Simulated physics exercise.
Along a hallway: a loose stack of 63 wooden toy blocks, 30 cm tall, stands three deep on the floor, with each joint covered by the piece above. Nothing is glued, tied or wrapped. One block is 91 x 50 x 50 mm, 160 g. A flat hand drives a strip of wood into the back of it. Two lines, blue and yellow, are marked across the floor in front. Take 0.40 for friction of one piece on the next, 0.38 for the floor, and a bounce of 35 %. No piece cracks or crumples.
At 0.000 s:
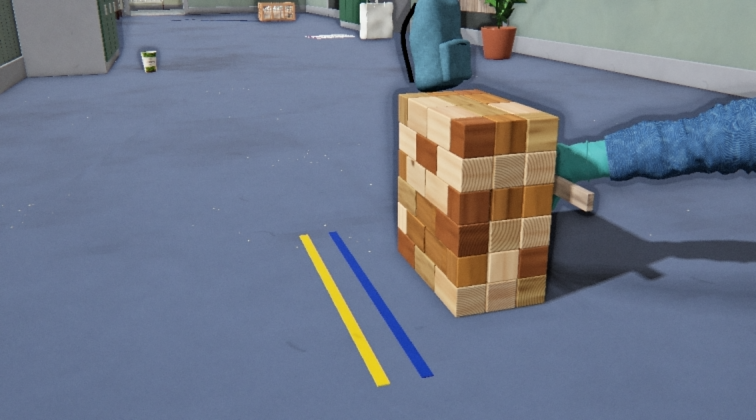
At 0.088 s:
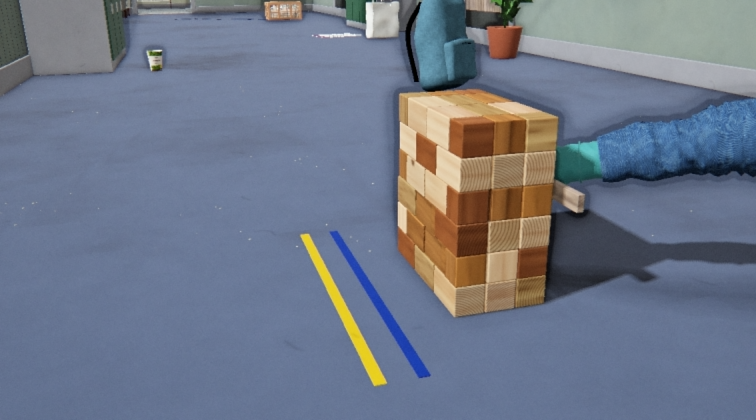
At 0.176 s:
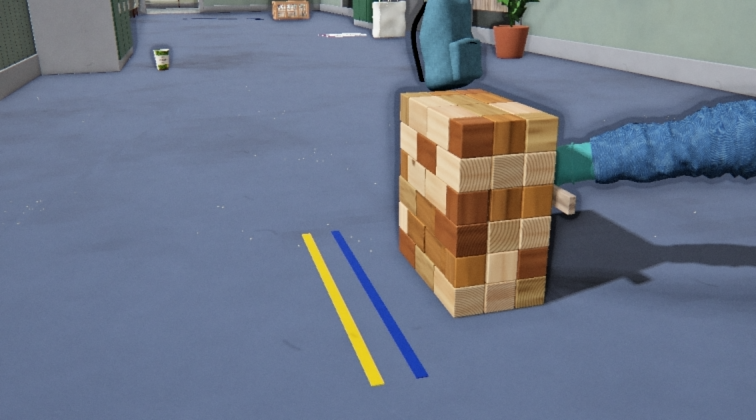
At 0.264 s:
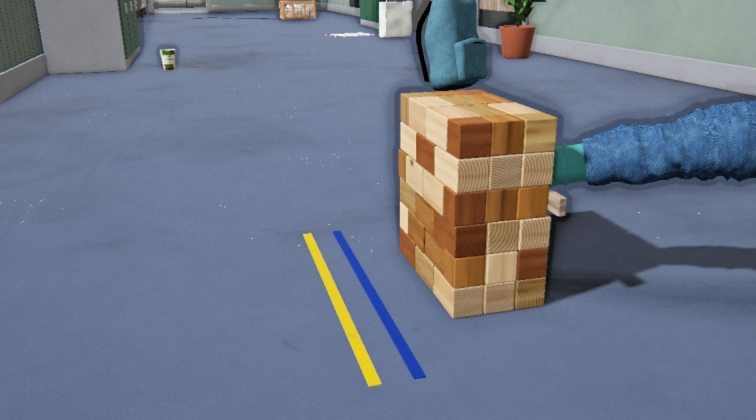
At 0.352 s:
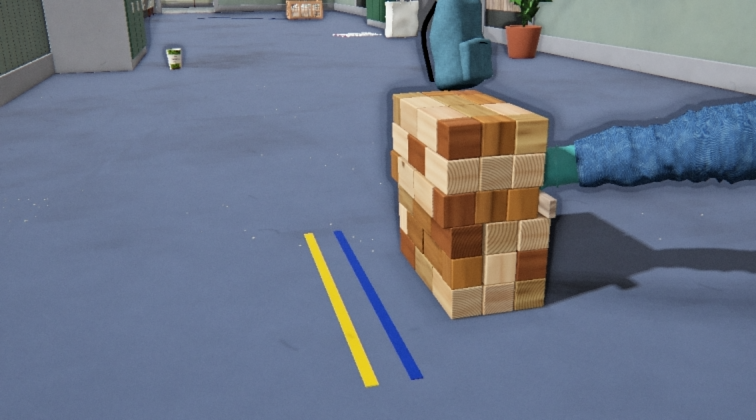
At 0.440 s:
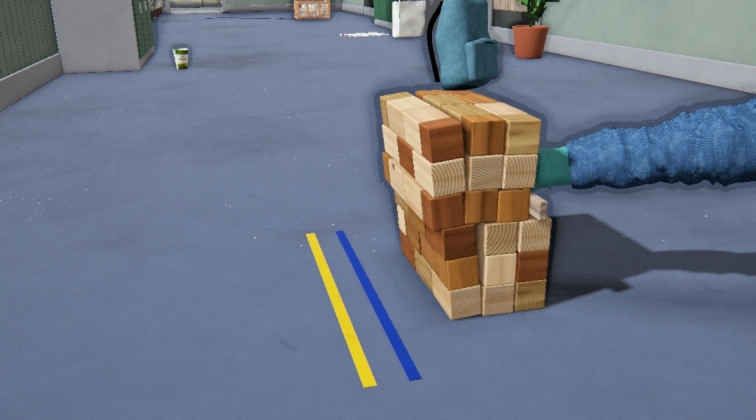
A hand in a fuzzy blue sleeve pushed a strip of wood leftward into the back of a wooden block stack, and the upper blocks shifted left and leaned a little, opening gaps between them.
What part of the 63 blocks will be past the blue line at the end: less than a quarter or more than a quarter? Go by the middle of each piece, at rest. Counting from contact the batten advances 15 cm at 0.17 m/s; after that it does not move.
It comes to upwards of a quarter.
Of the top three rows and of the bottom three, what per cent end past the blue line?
From the top 70, from the bottom 10 per cent.
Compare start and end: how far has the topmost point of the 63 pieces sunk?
Roughly 10 cm.
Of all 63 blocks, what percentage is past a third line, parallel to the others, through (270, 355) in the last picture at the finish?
Roughly 20 per cent of them.
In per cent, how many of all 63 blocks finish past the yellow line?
About 35 per cent.
After 0.72 s, 11 of the 63 blocks past the blue line.
After 1.00 s, 23 of the 63 blocks past the blue line.
At rest (1.9 s), 26 of the 63 blocks past the blue line. That is 41 per cent.
